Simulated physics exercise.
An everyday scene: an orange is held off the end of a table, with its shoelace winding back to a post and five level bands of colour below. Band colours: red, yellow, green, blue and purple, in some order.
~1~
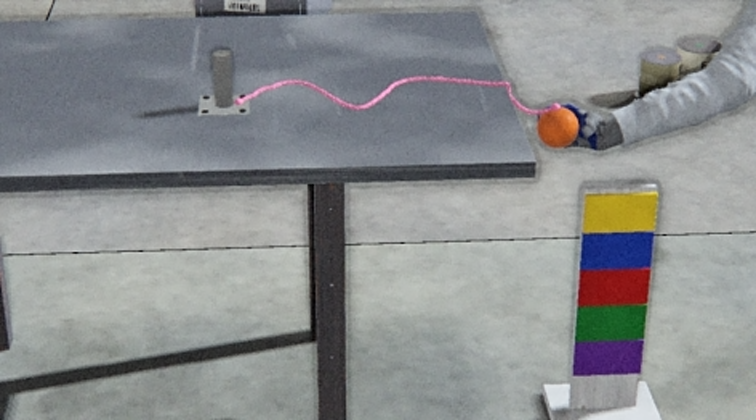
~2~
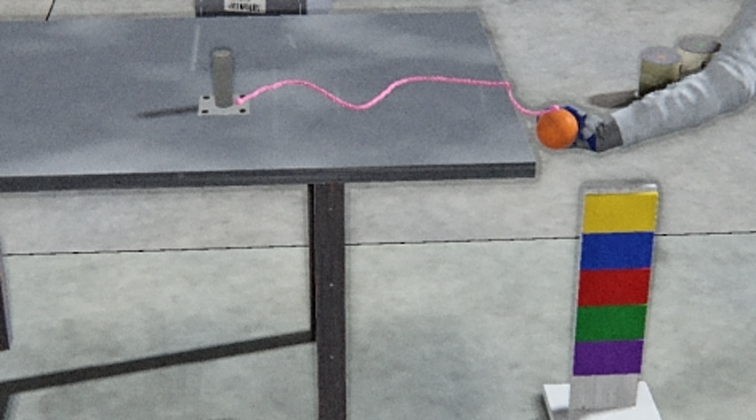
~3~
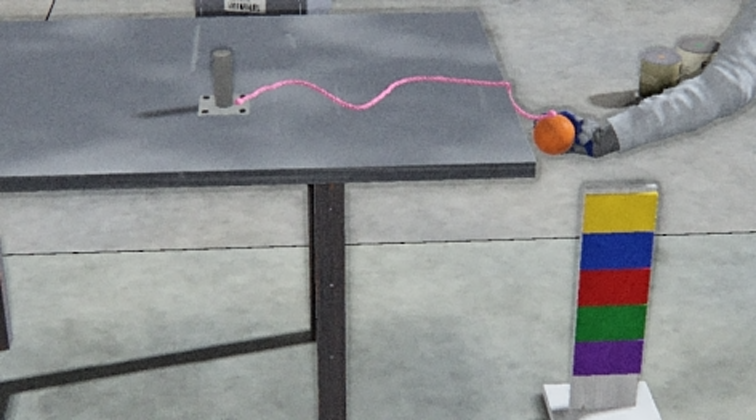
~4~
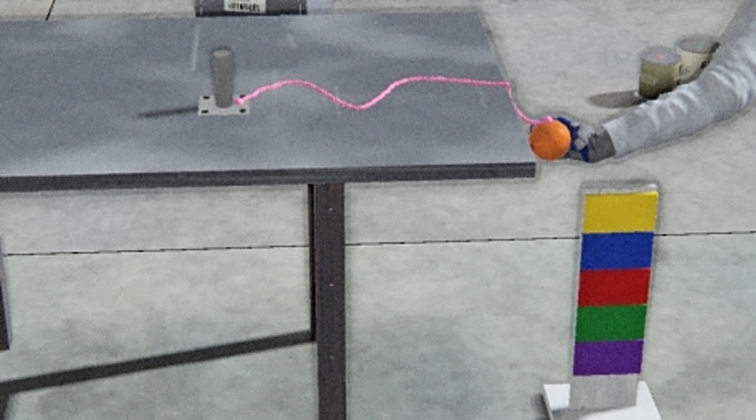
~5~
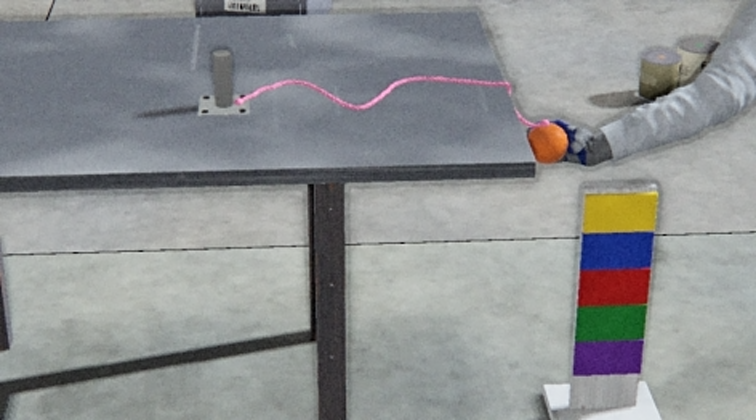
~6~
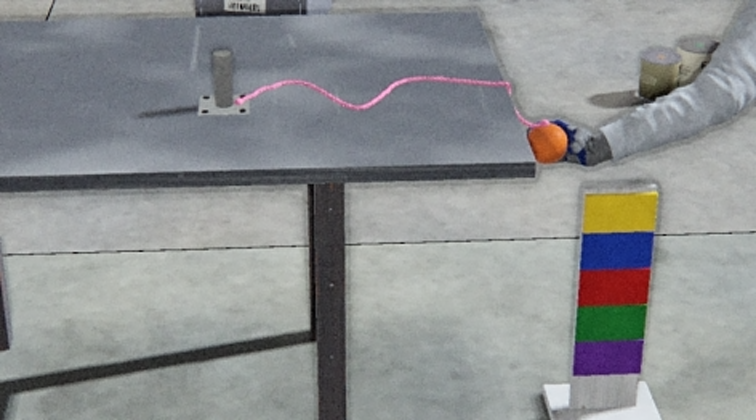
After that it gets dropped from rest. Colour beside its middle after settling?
Blue.
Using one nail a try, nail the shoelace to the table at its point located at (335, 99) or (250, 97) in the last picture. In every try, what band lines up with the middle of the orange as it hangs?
Yellow, then blue.
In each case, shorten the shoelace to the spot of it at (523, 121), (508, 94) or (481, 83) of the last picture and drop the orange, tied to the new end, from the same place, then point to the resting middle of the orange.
In turn, (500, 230) for the first, (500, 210) for the second and (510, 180) for the third.
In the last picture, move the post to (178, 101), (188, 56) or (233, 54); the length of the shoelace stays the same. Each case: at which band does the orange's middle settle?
Yellow; yellow; blue.
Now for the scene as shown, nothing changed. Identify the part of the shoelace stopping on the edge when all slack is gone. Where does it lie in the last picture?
Look close to (412, 80) - that's the one.
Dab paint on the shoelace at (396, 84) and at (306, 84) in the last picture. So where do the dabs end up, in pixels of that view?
Well, the first one sits at (489, 87), and the second one sits at (334, 97).
A little later, orange near (493, 245); level with blue.
Next, orange near (520, 249); level with blue.
When it is over, orange near (510, 255); level with blue. Its middle rests at the blue band.
